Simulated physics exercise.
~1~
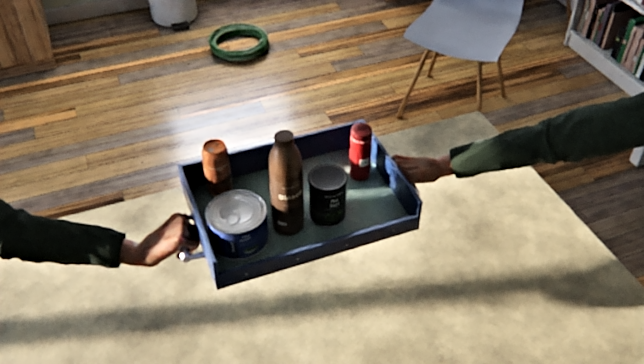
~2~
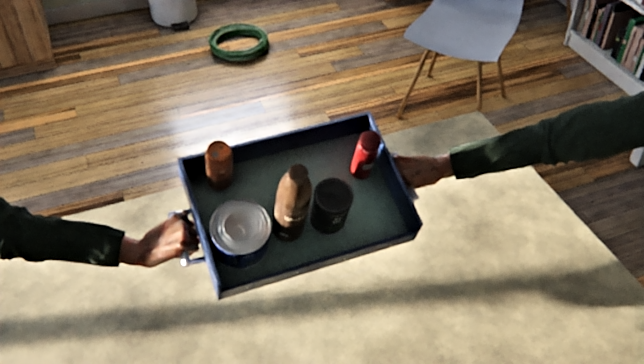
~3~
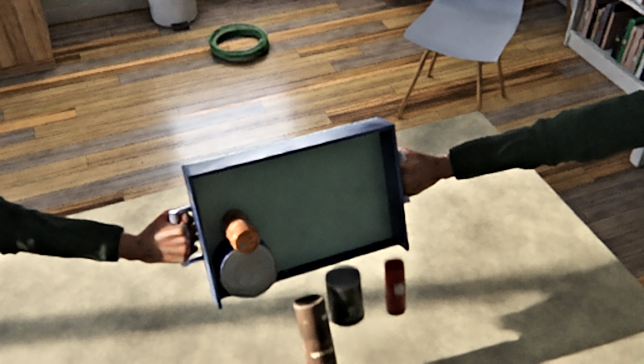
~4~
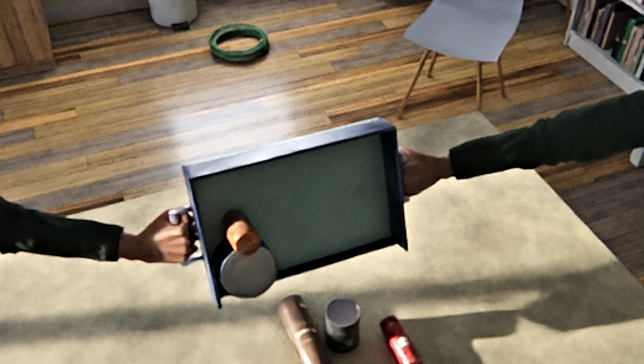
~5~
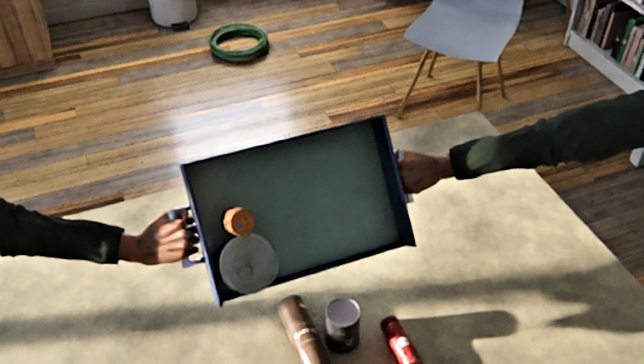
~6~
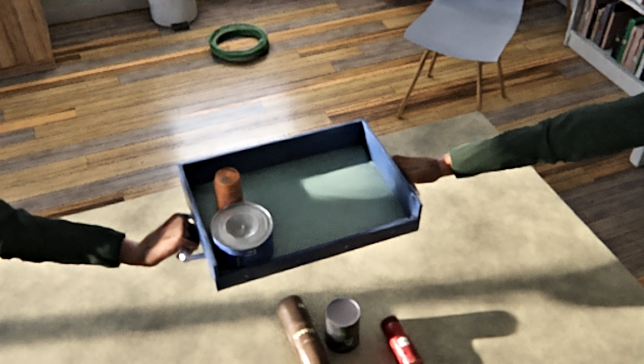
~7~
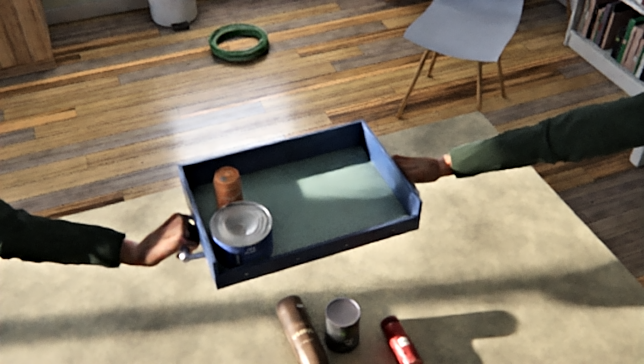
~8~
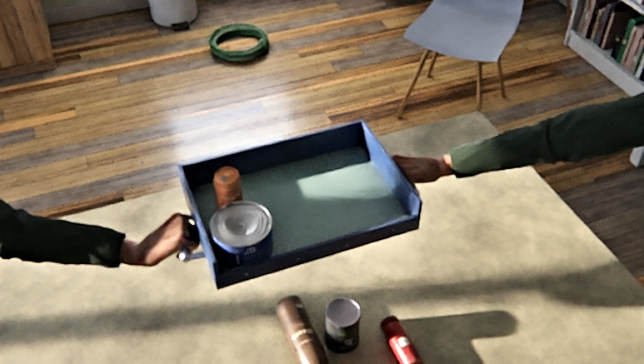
Two hands tip a blue crate steeply, drop three of five containers, then level it.
